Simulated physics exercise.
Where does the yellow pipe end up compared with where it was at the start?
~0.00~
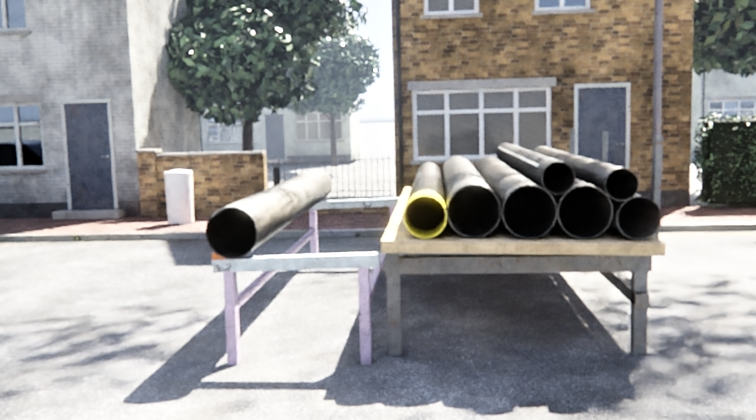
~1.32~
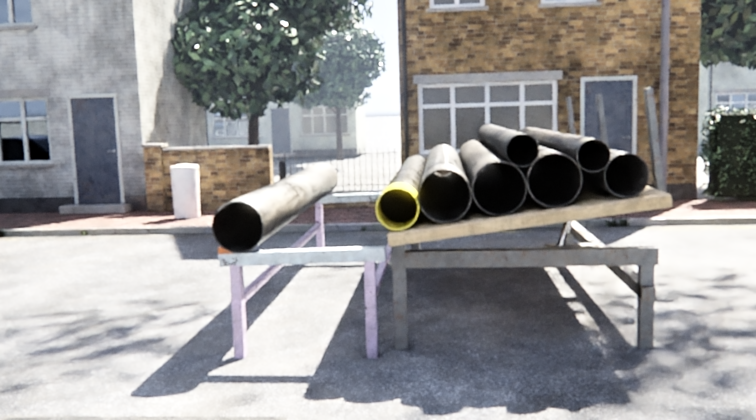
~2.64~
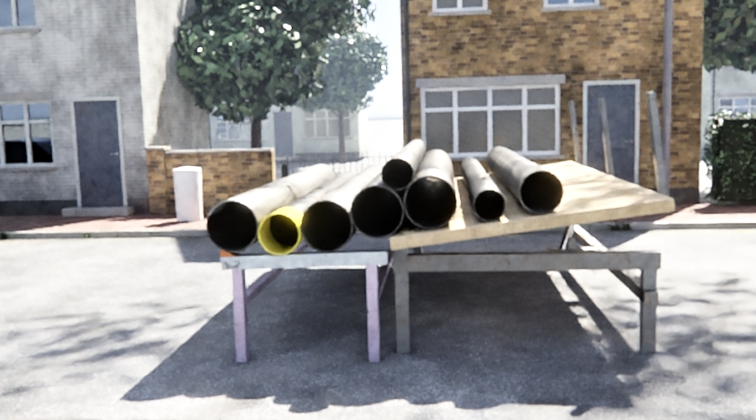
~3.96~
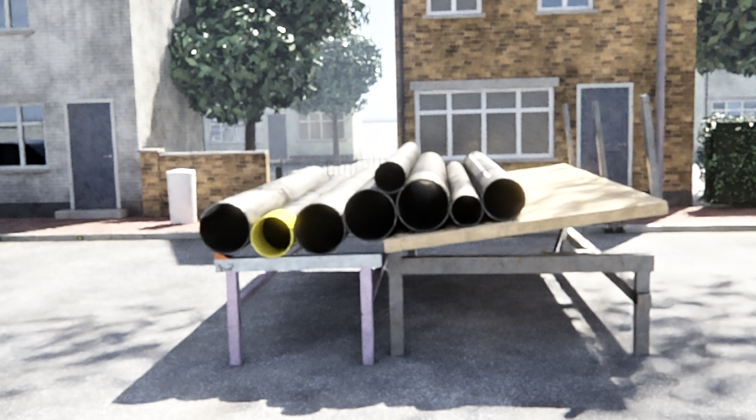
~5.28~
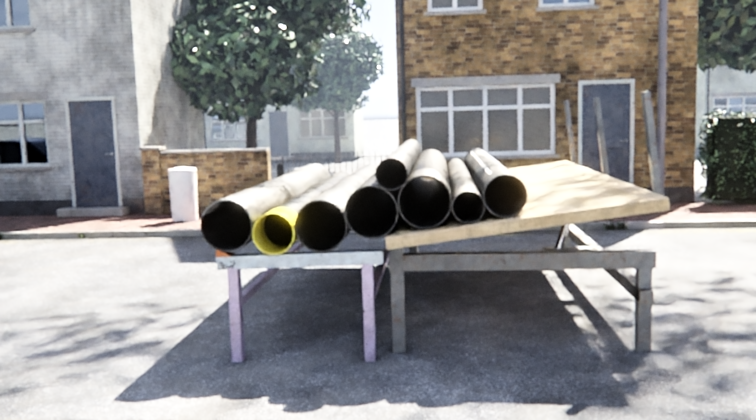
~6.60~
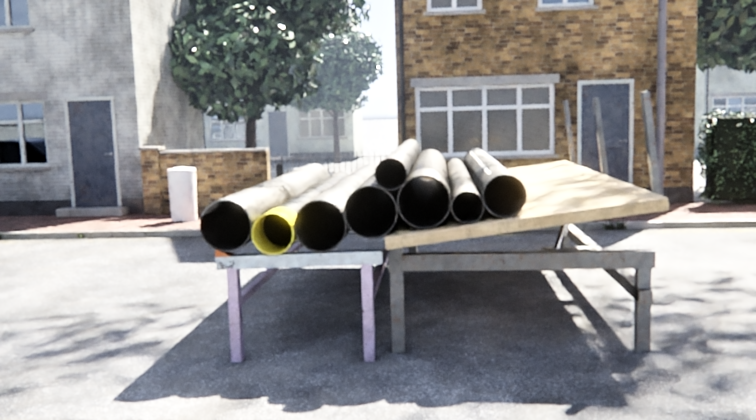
It starts at the left end of the group on the wooden deck and ends on the lower rack to the left, resting beside the dark pipe that was already there.
